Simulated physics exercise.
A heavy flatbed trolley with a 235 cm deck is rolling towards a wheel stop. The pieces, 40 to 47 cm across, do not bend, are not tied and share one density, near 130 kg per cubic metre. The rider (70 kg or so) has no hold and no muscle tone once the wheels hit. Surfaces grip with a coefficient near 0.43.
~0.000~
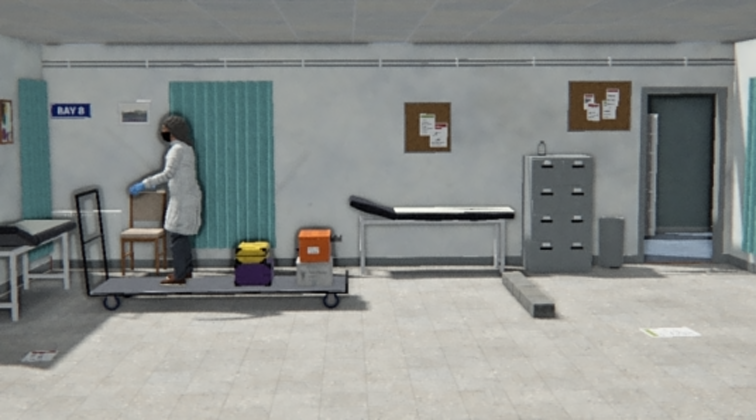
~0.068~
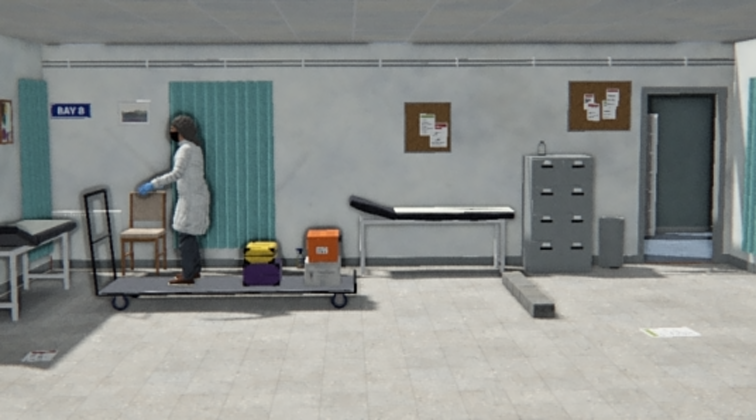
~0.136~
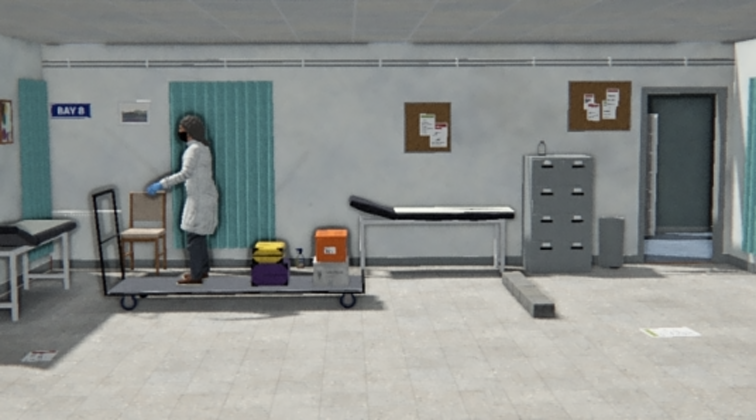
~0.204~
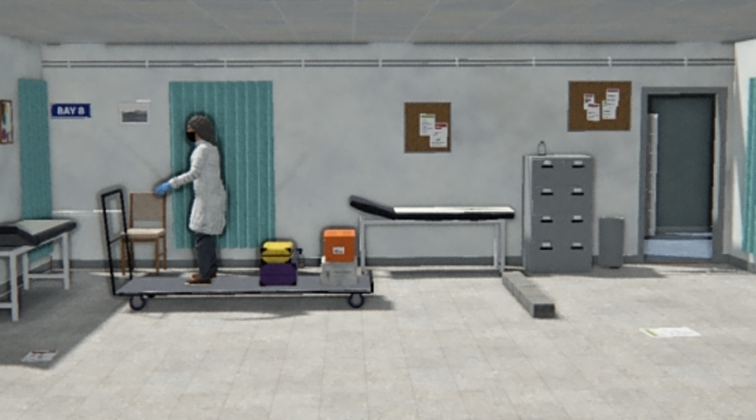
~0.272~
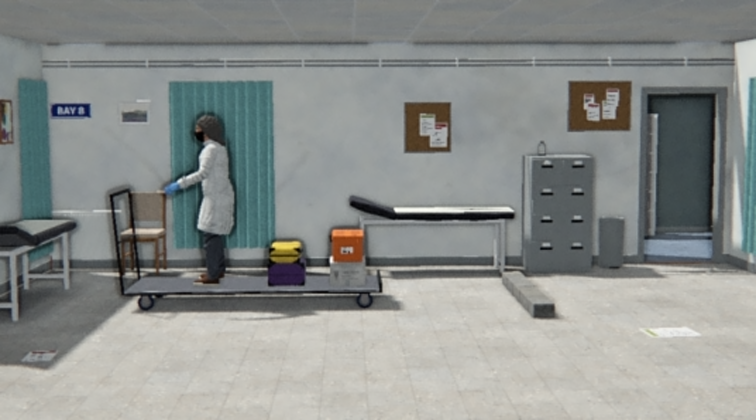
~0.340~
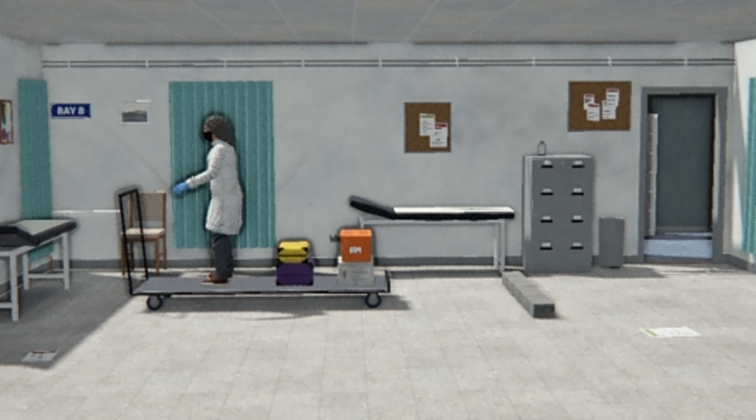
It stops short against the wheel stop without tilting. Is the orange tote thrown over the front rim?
The orange tote stays on at this speed.
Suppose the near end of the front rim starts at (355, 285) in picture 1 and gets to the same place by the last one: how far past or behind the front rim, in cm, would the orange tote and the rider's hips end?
In that case orange 20 behind, hips 100 behind.
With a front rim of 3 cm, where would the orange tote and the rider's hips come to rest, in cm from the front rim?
Then orange 10 behind, hips 80 behind.
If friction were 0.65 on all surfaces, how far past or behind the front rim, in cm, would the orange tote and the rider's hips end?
Then orange 20 behind, hips 90 behind.
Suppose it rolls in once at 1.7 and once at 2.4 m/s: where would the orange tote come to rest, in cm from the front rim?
First 70 cm past, then 100 cm past.
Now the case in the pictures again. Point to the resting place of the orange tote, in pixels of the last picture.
Near (511, 245).
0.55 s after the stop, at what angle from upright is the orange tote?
It is tilted some 0°.
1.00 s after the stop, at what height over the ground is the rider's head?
Roughly 40 cm above it.
The wheels strike at 1.48 s.
After 1.73 s the orange tote is 14 cm behind the rim, tilted 0°, near (511, 245) in the last picture's view.
After 2.03 s the orange tote is 14 cm behind the rim, tilted 0°, near (511, 245) in the last picture's view.
After 2.48 s the orange tote is 14 cm behind the rim, tilted 0°, near (511, 245) in the last picture's view.
At rest, 3.6 s, nothing is past the rim; behind it, purple suitcase, orange tote, white carton, yellow suitcase and the rider's hips.
